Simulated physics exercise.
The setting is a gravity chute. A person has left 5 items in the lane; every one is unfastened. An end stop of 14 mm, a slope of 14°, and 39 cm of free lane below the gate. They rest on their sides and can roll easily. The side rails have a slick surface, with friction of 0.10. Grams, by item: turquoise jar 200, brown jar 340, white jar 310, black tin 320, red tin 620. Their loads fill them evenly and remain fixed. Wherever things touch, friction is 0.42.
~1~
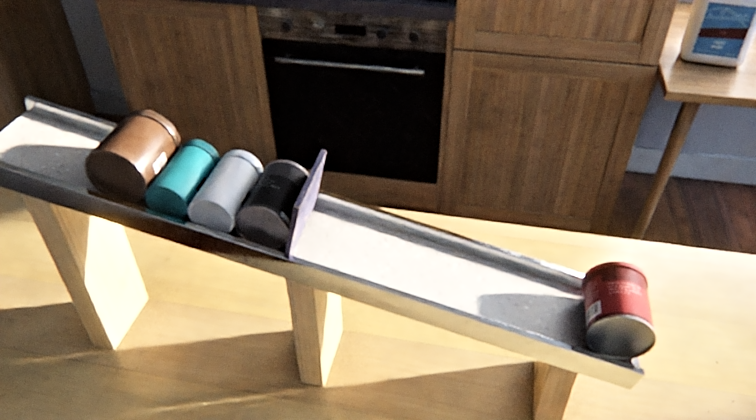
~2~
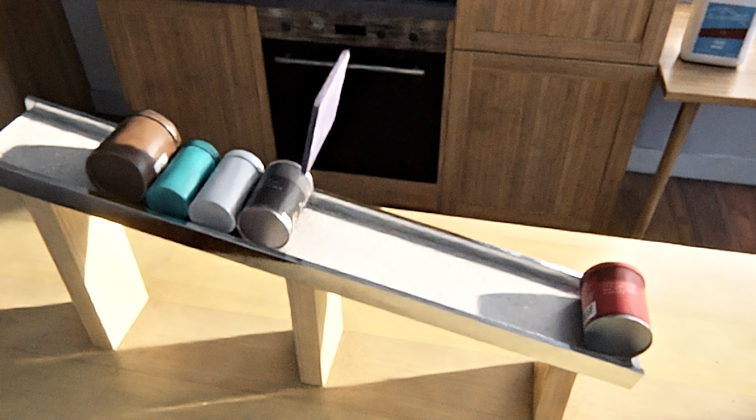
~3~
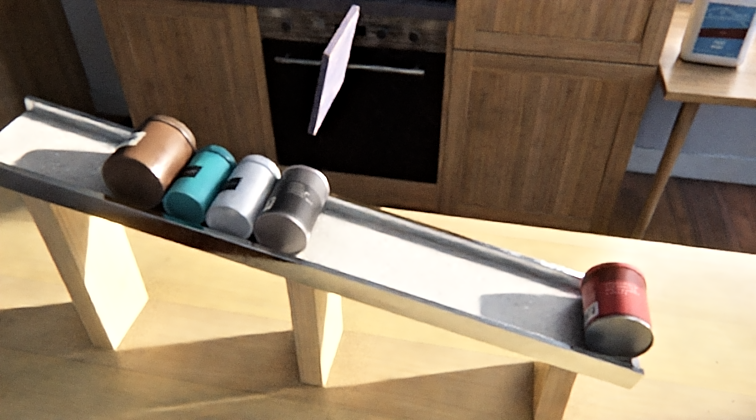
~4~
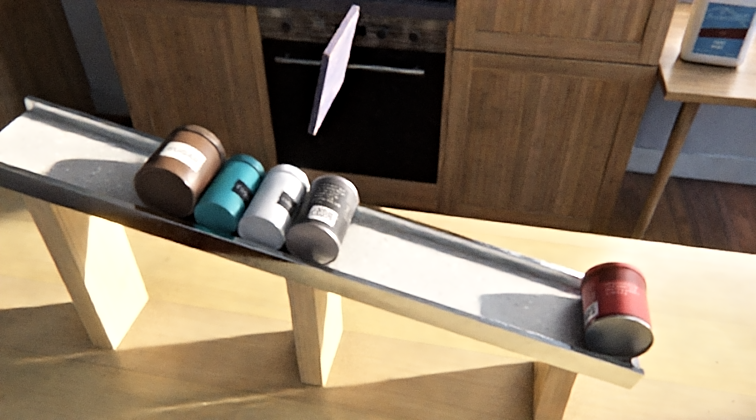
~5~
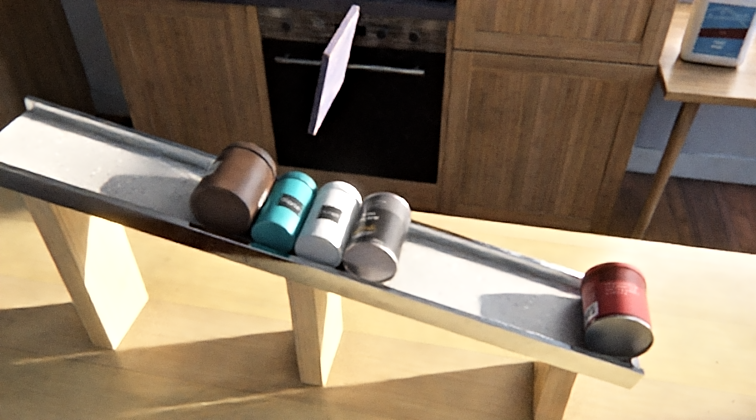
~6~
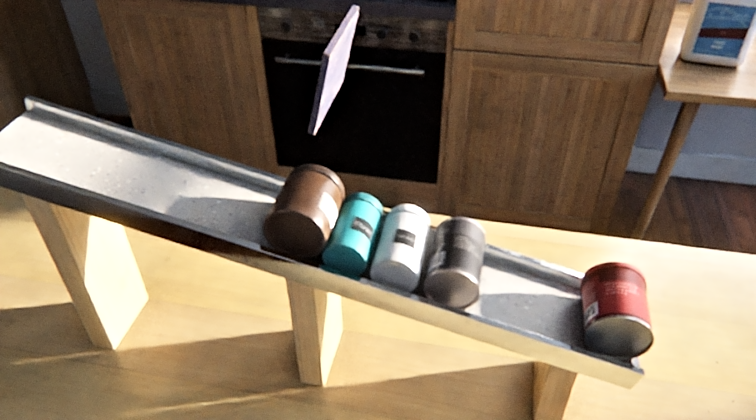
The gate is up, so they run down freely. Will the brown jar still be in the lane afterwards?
It's still inside the lane.
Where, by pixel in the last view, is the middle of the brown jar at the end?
It winds up close to (570, 296).
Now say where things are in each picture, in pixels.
Gate shut; brown jar (135, 156); turquoise jar (185, 179), in the first frame.
Leader 48 cm from the stop; black tin (276, 204); red tin (615, 310), in the second frame.
Leader 45 cm from the stop; turquoise jar (201, 184); white jar (245, 197), in the third frame.
Leader 41 cm from the stop; black tin (323, 220); red tin (616, 310), in the fourth frame.
Leader 33 cm from the stop; black tin (378, 237); turquoise jar (286, 212), in the fifth frame.
Leader 22 cm from the stop; brown jar (305, 211); black tin (456, 263), in the sixth frame.
Then, 0.10 s later than the last frame, leader 12 cm from the stop; brown jar near (359, 228).
Then, 0.50 s later than the last frame, red tin now over the stop; brown jar near (479, 266).
Then, 0.80 s later than the last frame, black tin now over the stop; brown jar near (534, 284).
Then, 1.20 s later than the last frame, white jar now over the stop; brown jar at a standstill near (570, 295); turquoise jar at a standstill.
When it is over, over the stop, white jar, black tin and red tin; the other 2 in the lane. In the last view, brown jar near (570, 296).
